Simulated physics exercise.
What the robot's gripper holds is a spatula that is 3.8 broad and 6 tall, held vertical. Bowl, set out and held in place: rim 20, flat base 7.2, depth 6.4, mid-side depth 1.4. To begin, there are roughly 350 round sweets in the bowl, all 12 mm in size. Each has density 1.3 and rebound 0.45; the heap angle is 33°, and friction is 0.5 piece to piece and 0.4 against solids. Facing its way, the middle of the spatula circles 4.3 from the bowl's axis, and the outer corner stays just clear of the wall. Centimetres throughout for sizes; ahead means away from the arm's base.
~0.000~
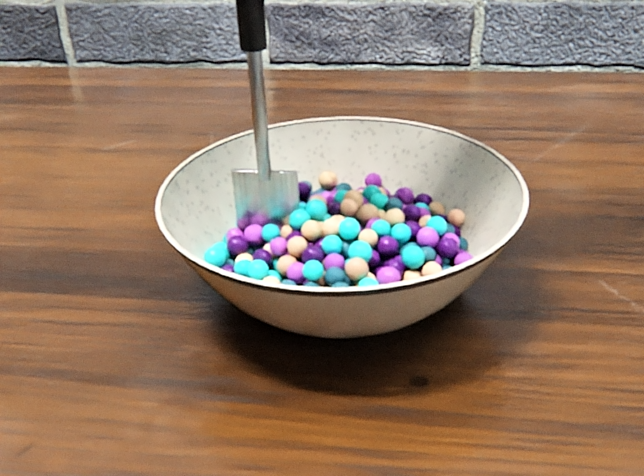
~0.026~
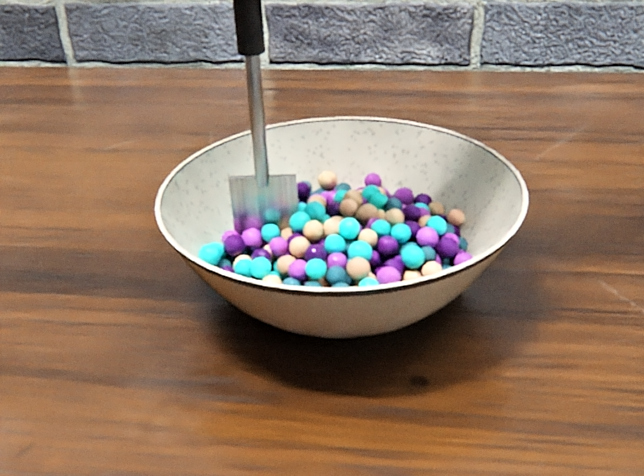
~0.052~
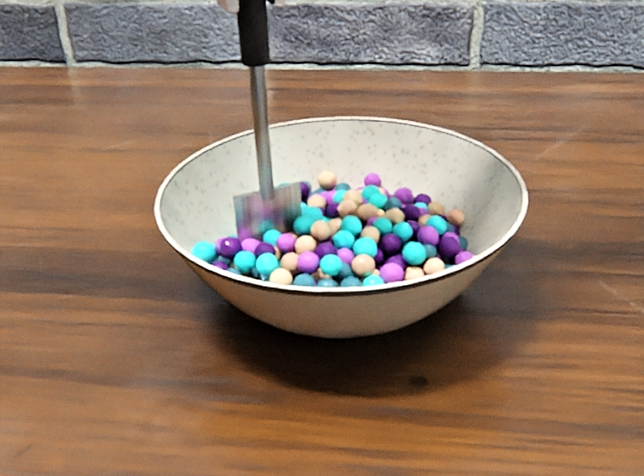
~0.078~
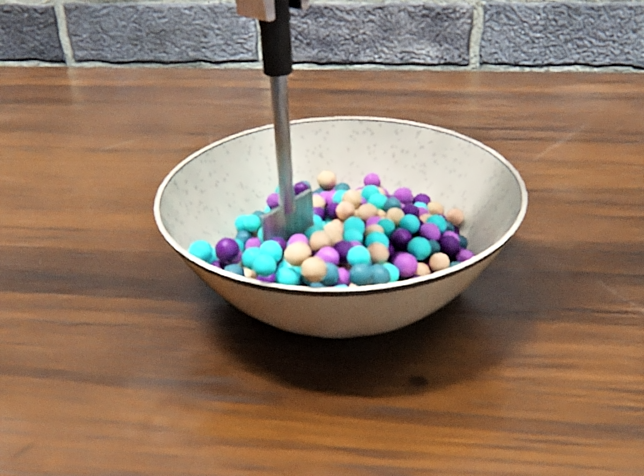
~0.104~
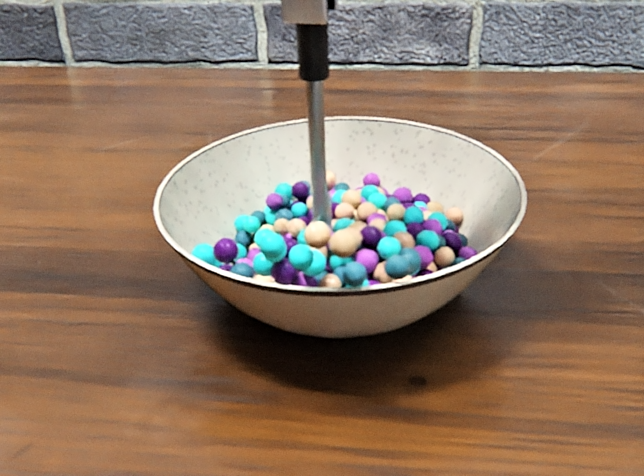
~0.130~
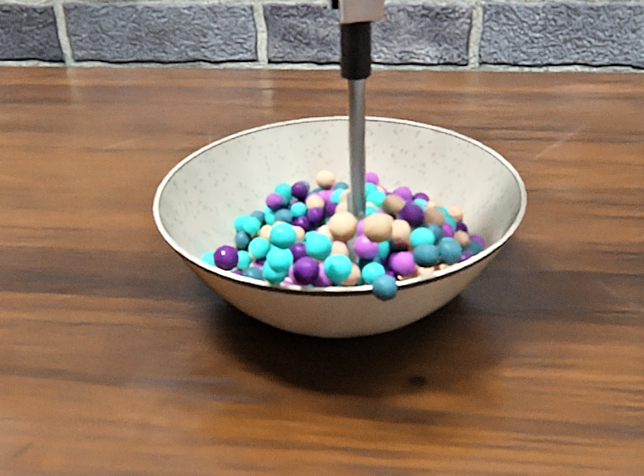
Spatula held upright by a robot gripper sweeping left to right through colourful round sweets in a speckled bowl, pushing them up.
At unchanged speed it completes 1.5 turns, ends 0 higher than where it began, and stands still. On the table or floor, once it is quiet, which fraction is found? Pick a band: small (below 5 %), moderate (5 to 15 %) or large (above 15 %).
Large, above 15 %.
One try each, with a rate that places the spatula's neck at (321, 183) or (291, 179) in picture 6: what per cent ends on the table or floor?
About 25 and 15 per cent.
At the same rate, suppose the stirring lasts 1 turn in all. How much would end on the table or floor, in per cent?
I'd reckon near 30 per cent.
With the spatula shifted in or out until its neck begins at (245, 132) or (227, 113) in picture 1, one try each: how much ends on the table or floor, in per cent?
I'd guess some 50 and 30 percent.
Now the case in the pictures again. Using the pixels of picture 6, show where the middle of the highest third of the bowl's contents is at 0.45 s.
I'd put it close to (256, 264).
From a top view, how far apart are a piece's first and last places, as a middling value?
Reading: Around 11 cm.
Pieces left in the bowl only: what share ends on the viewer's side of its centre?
45 %.
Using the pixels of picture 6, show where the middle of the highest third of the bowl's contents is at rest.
Centre, approx.: (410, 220).
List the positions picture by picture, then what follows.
In the first frame, spatula neck at (262, 146), 0° round; upper third of the load around (343, 233), from x 215 to 465, top at y 180; 350 in the bowl.
In the second frame, spatula neck at (260, 151), 9° round; upper third of the load around (339, 235), from x 210 to 465, top at y 180.
In the third frame, spatula neck at (265, 164), 32° round; upper third of the load around (334, 247), from x 205 to 465, top at y 180.
In the fourth frame, spatula neck at (285, 177), 58° round; upper third of the load around (341, 253), from x 200 to 465, top at y 180.
In the fifth frame, spatula neck at (319, 183), 85° round; upper third of the load around (354, 253), from x 205 to 465, top at y 180; 346 in the bowl, 4 in flight or on the tool.
In the sixth frame, spatula neck at (358, 182), 111° round; upper third of the load around (386, 252), from x 210 to 475, top at y 180; 342 in the bowl, 8 in flight or on the tool.
After 0.29 s, 274° round, highest piece 12 above the table; 298 in the bowl, 17 on the table or floor, 35 in flight or on the tool.
After 0.45 s, 78° round, highest piece 9 above the table; 247 in the bowl, 73 on the table or floor, 30 in flight or on the tool.
After 0.74 s, 180° round, highest piece 7 above the table; 230 in the bowl, 119 on the table or floor, 1 in flight or on the tool.
After 1.44 s, 180° round, highest piece 6 above the table; 230 in the bowl, 120 on the table or floor.
At rest, 230 in the bowl, 120 on the table or floor. That is 34 % on the table or floor.
